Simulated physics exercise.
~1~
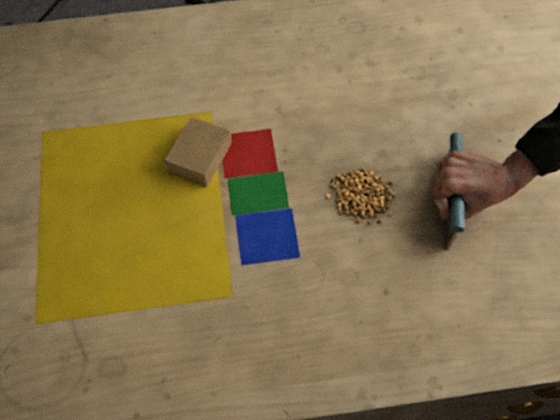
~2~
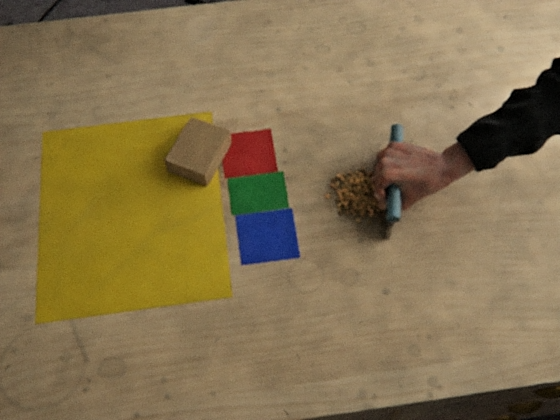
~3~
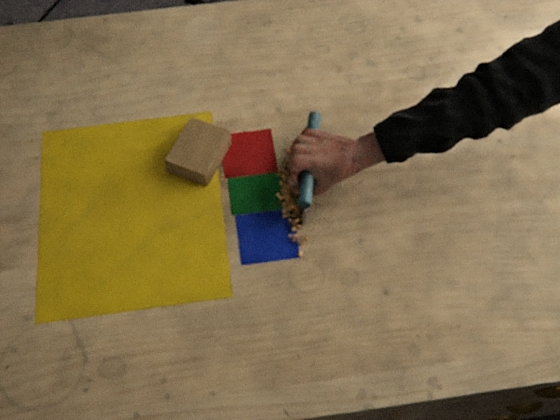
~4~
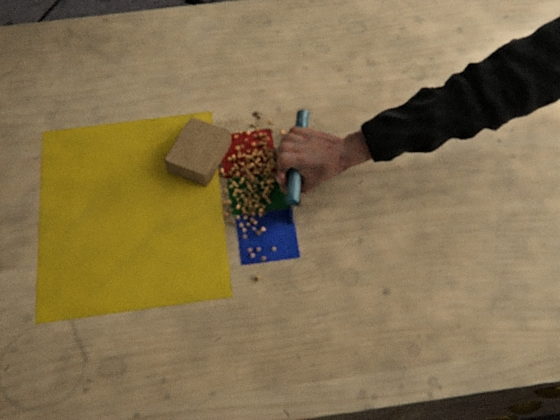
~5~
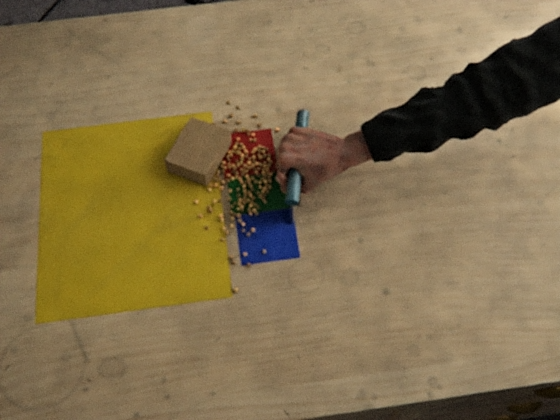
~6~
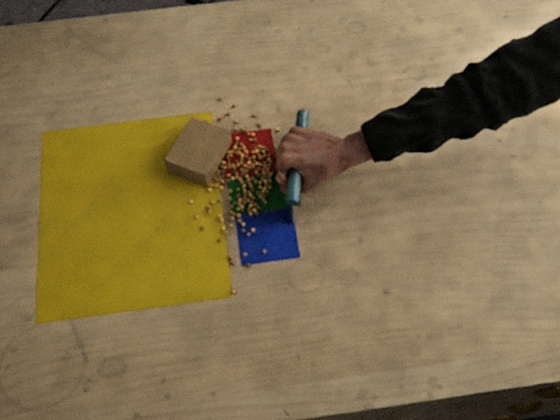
A hand with a scraper pushes spilt chickpeas left and stops, leaving them scattered mostly over red and green mats beside a block.
